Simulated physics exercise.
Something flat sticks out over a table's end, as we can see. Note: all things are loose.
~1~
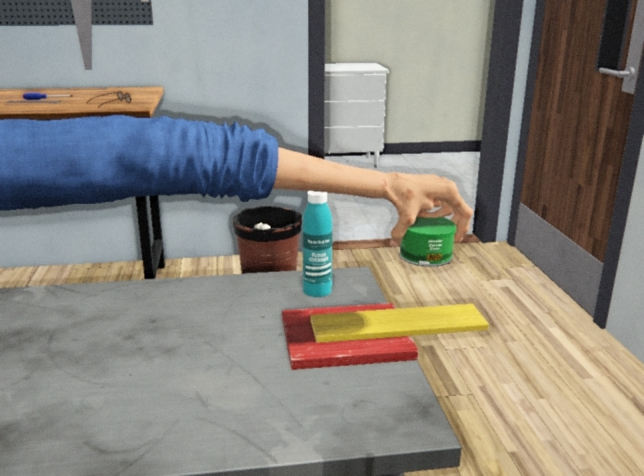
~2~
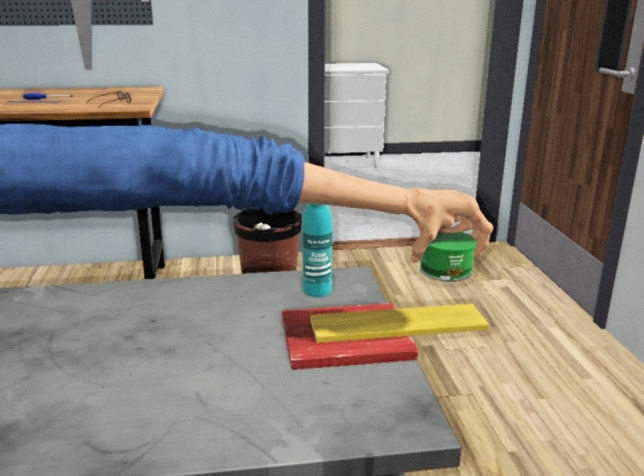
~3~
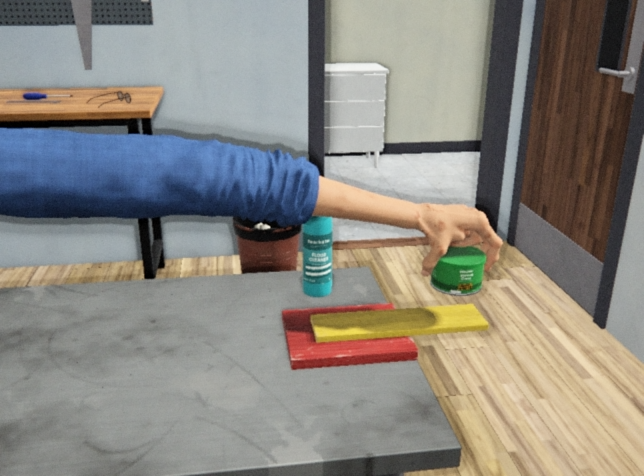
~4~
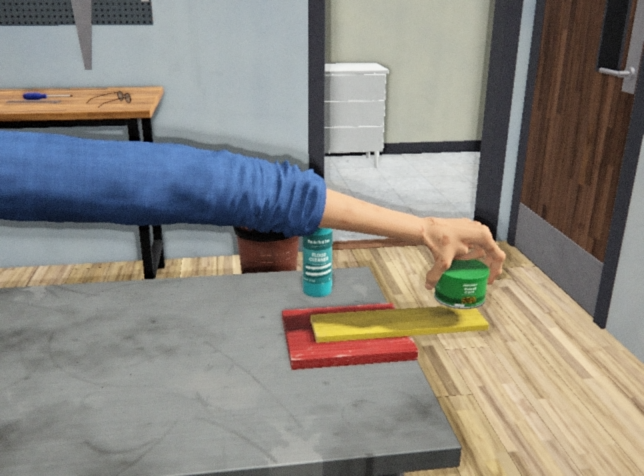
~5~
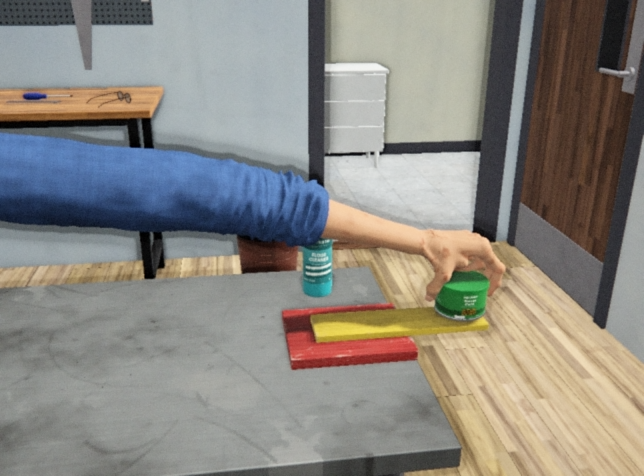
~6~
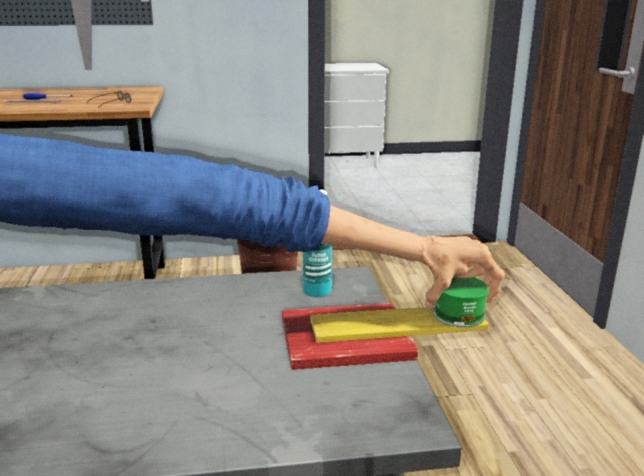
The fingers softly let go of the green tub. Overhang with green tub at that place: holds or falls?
Falls.
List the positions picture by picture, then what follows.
On its way; green tub (427, 240); yellow board (398, 322), in the first frame.
On its way; green tub (447, 255); red slab (346, 334), in the second frame.
On its way; green tub (457, 269); turquoise bottle (317, 243), in the third frame.
On its way; green tub (461, 283); yellow board (398, 322), in the fourth frame.
On its way; green tub (461, 294); red slab (346, 334), in the fifth frame.
In place under the hand; green tub (460, 301), in the sixth frame.
Then, 0.40 s after the last picture, green tub now down on the floor or falling; yellow board on its side.
Then, 0.50 s after the last picture, yellow board now down on the floor or falling.
Then, 0.70 s after the last picture, things are still on the move.
Then, 1.00 s after the last picture, as before.
By the end, down on the floor or falling, green tub and yellow board; the other 2 in place. The board comes down.
